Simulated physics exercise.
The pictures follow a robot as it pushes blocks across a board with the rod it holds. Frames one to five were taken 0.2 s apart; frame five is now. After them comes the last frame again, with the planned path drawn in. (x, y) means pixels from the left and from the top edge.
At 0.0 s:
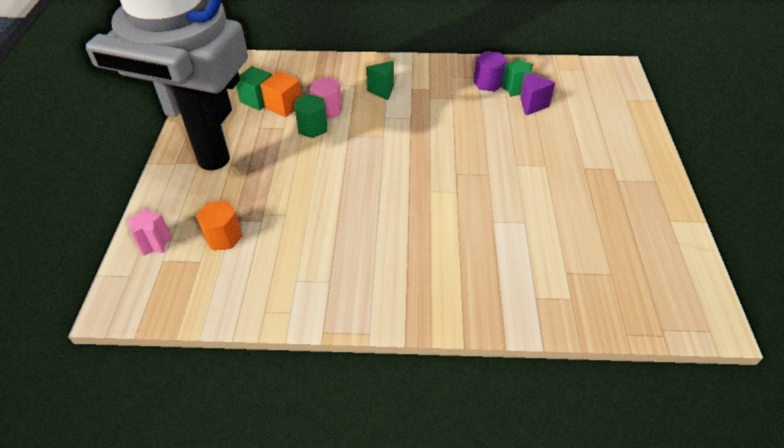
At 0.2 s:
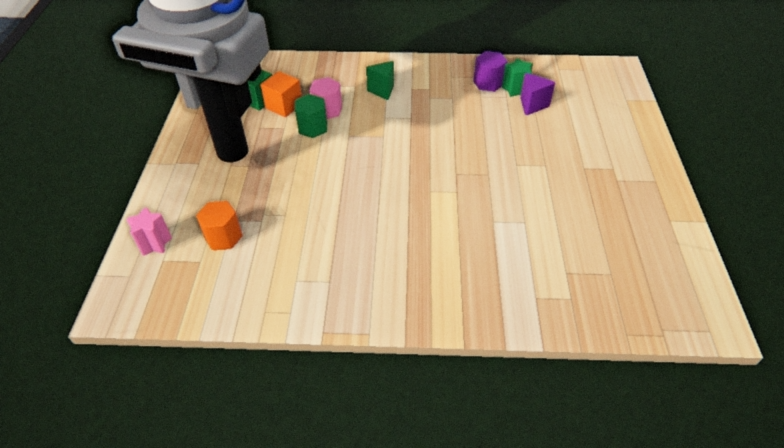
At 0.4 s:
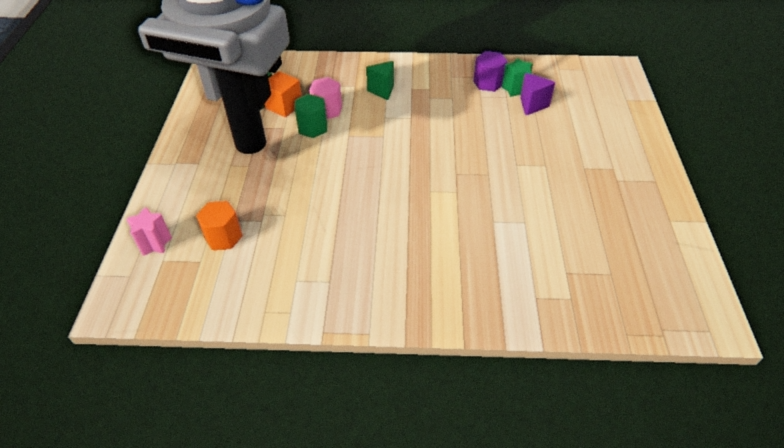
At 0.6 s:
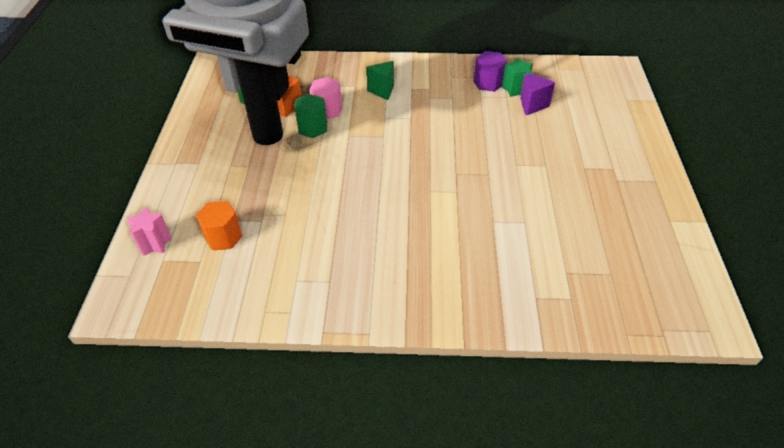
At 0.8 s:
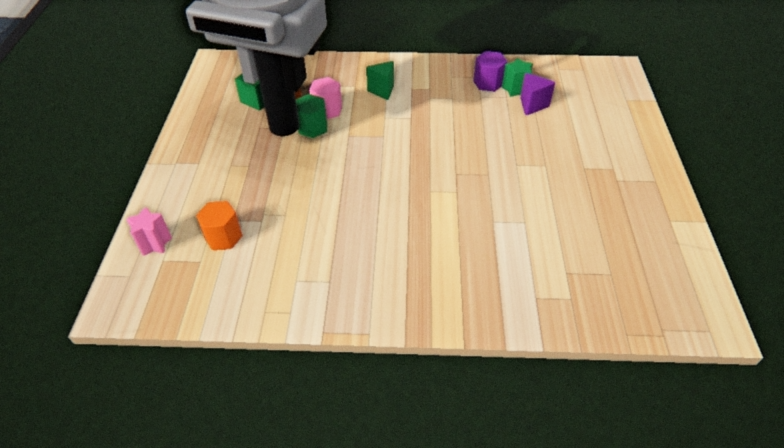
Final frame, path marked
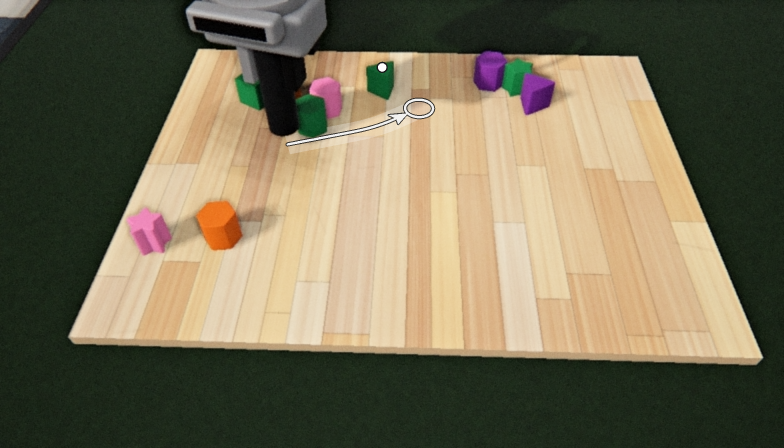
We see a wooden board with scattered green, orange, pink and purple blocks, and a robot arm holding a black rod. The rod moves right and slightly away across the upper left, nearing a green block, while the blocks stay still.
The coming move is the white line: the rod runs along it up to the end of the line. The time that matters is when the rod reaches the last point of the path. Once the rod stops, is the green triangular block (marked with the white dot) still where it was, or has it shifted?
At the end of the path, the green triangular block remains in its old spot.
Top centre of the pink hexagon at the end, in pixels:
By then it is at (338, 74).
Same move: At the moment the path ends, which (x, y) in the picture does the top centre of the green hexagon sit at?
The point I'd pick in the picture is (362, 86).
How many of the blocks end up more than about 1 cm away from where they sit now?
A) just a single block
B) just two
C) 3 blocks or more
Choice B: Just two.
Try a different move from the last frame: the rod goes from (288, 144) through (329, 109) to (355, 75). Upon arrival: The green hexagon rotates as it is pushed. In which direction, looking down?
It swings round clockwise.
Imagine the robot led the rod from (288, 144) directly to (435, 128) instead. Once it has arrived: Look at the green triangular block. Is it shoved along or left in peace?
The green triangular block keeps its place.
The line goes from (288, 144) through (358, 131) to (419, 108); the dot is on the green triangular block.
The first path, step by step. One third of the way, rod (334, 118); green hexagon (343, 92), turned 35° anticlockwise; pink hexagon (336, 76), turned 50° anticlockwise.
Two thirds of the way, rod (380, 107); green hexagon (362, 86), turned 100° anticlockwise; pink hexagon (338, 74), turned 65° anticlockwise.
At the end, rod (420, 91); green hexagon (362, 86), turned 100° anticlockwise; pink hexagon (338, 74), turned 65° anticlockwise; green triangular block unmoved.
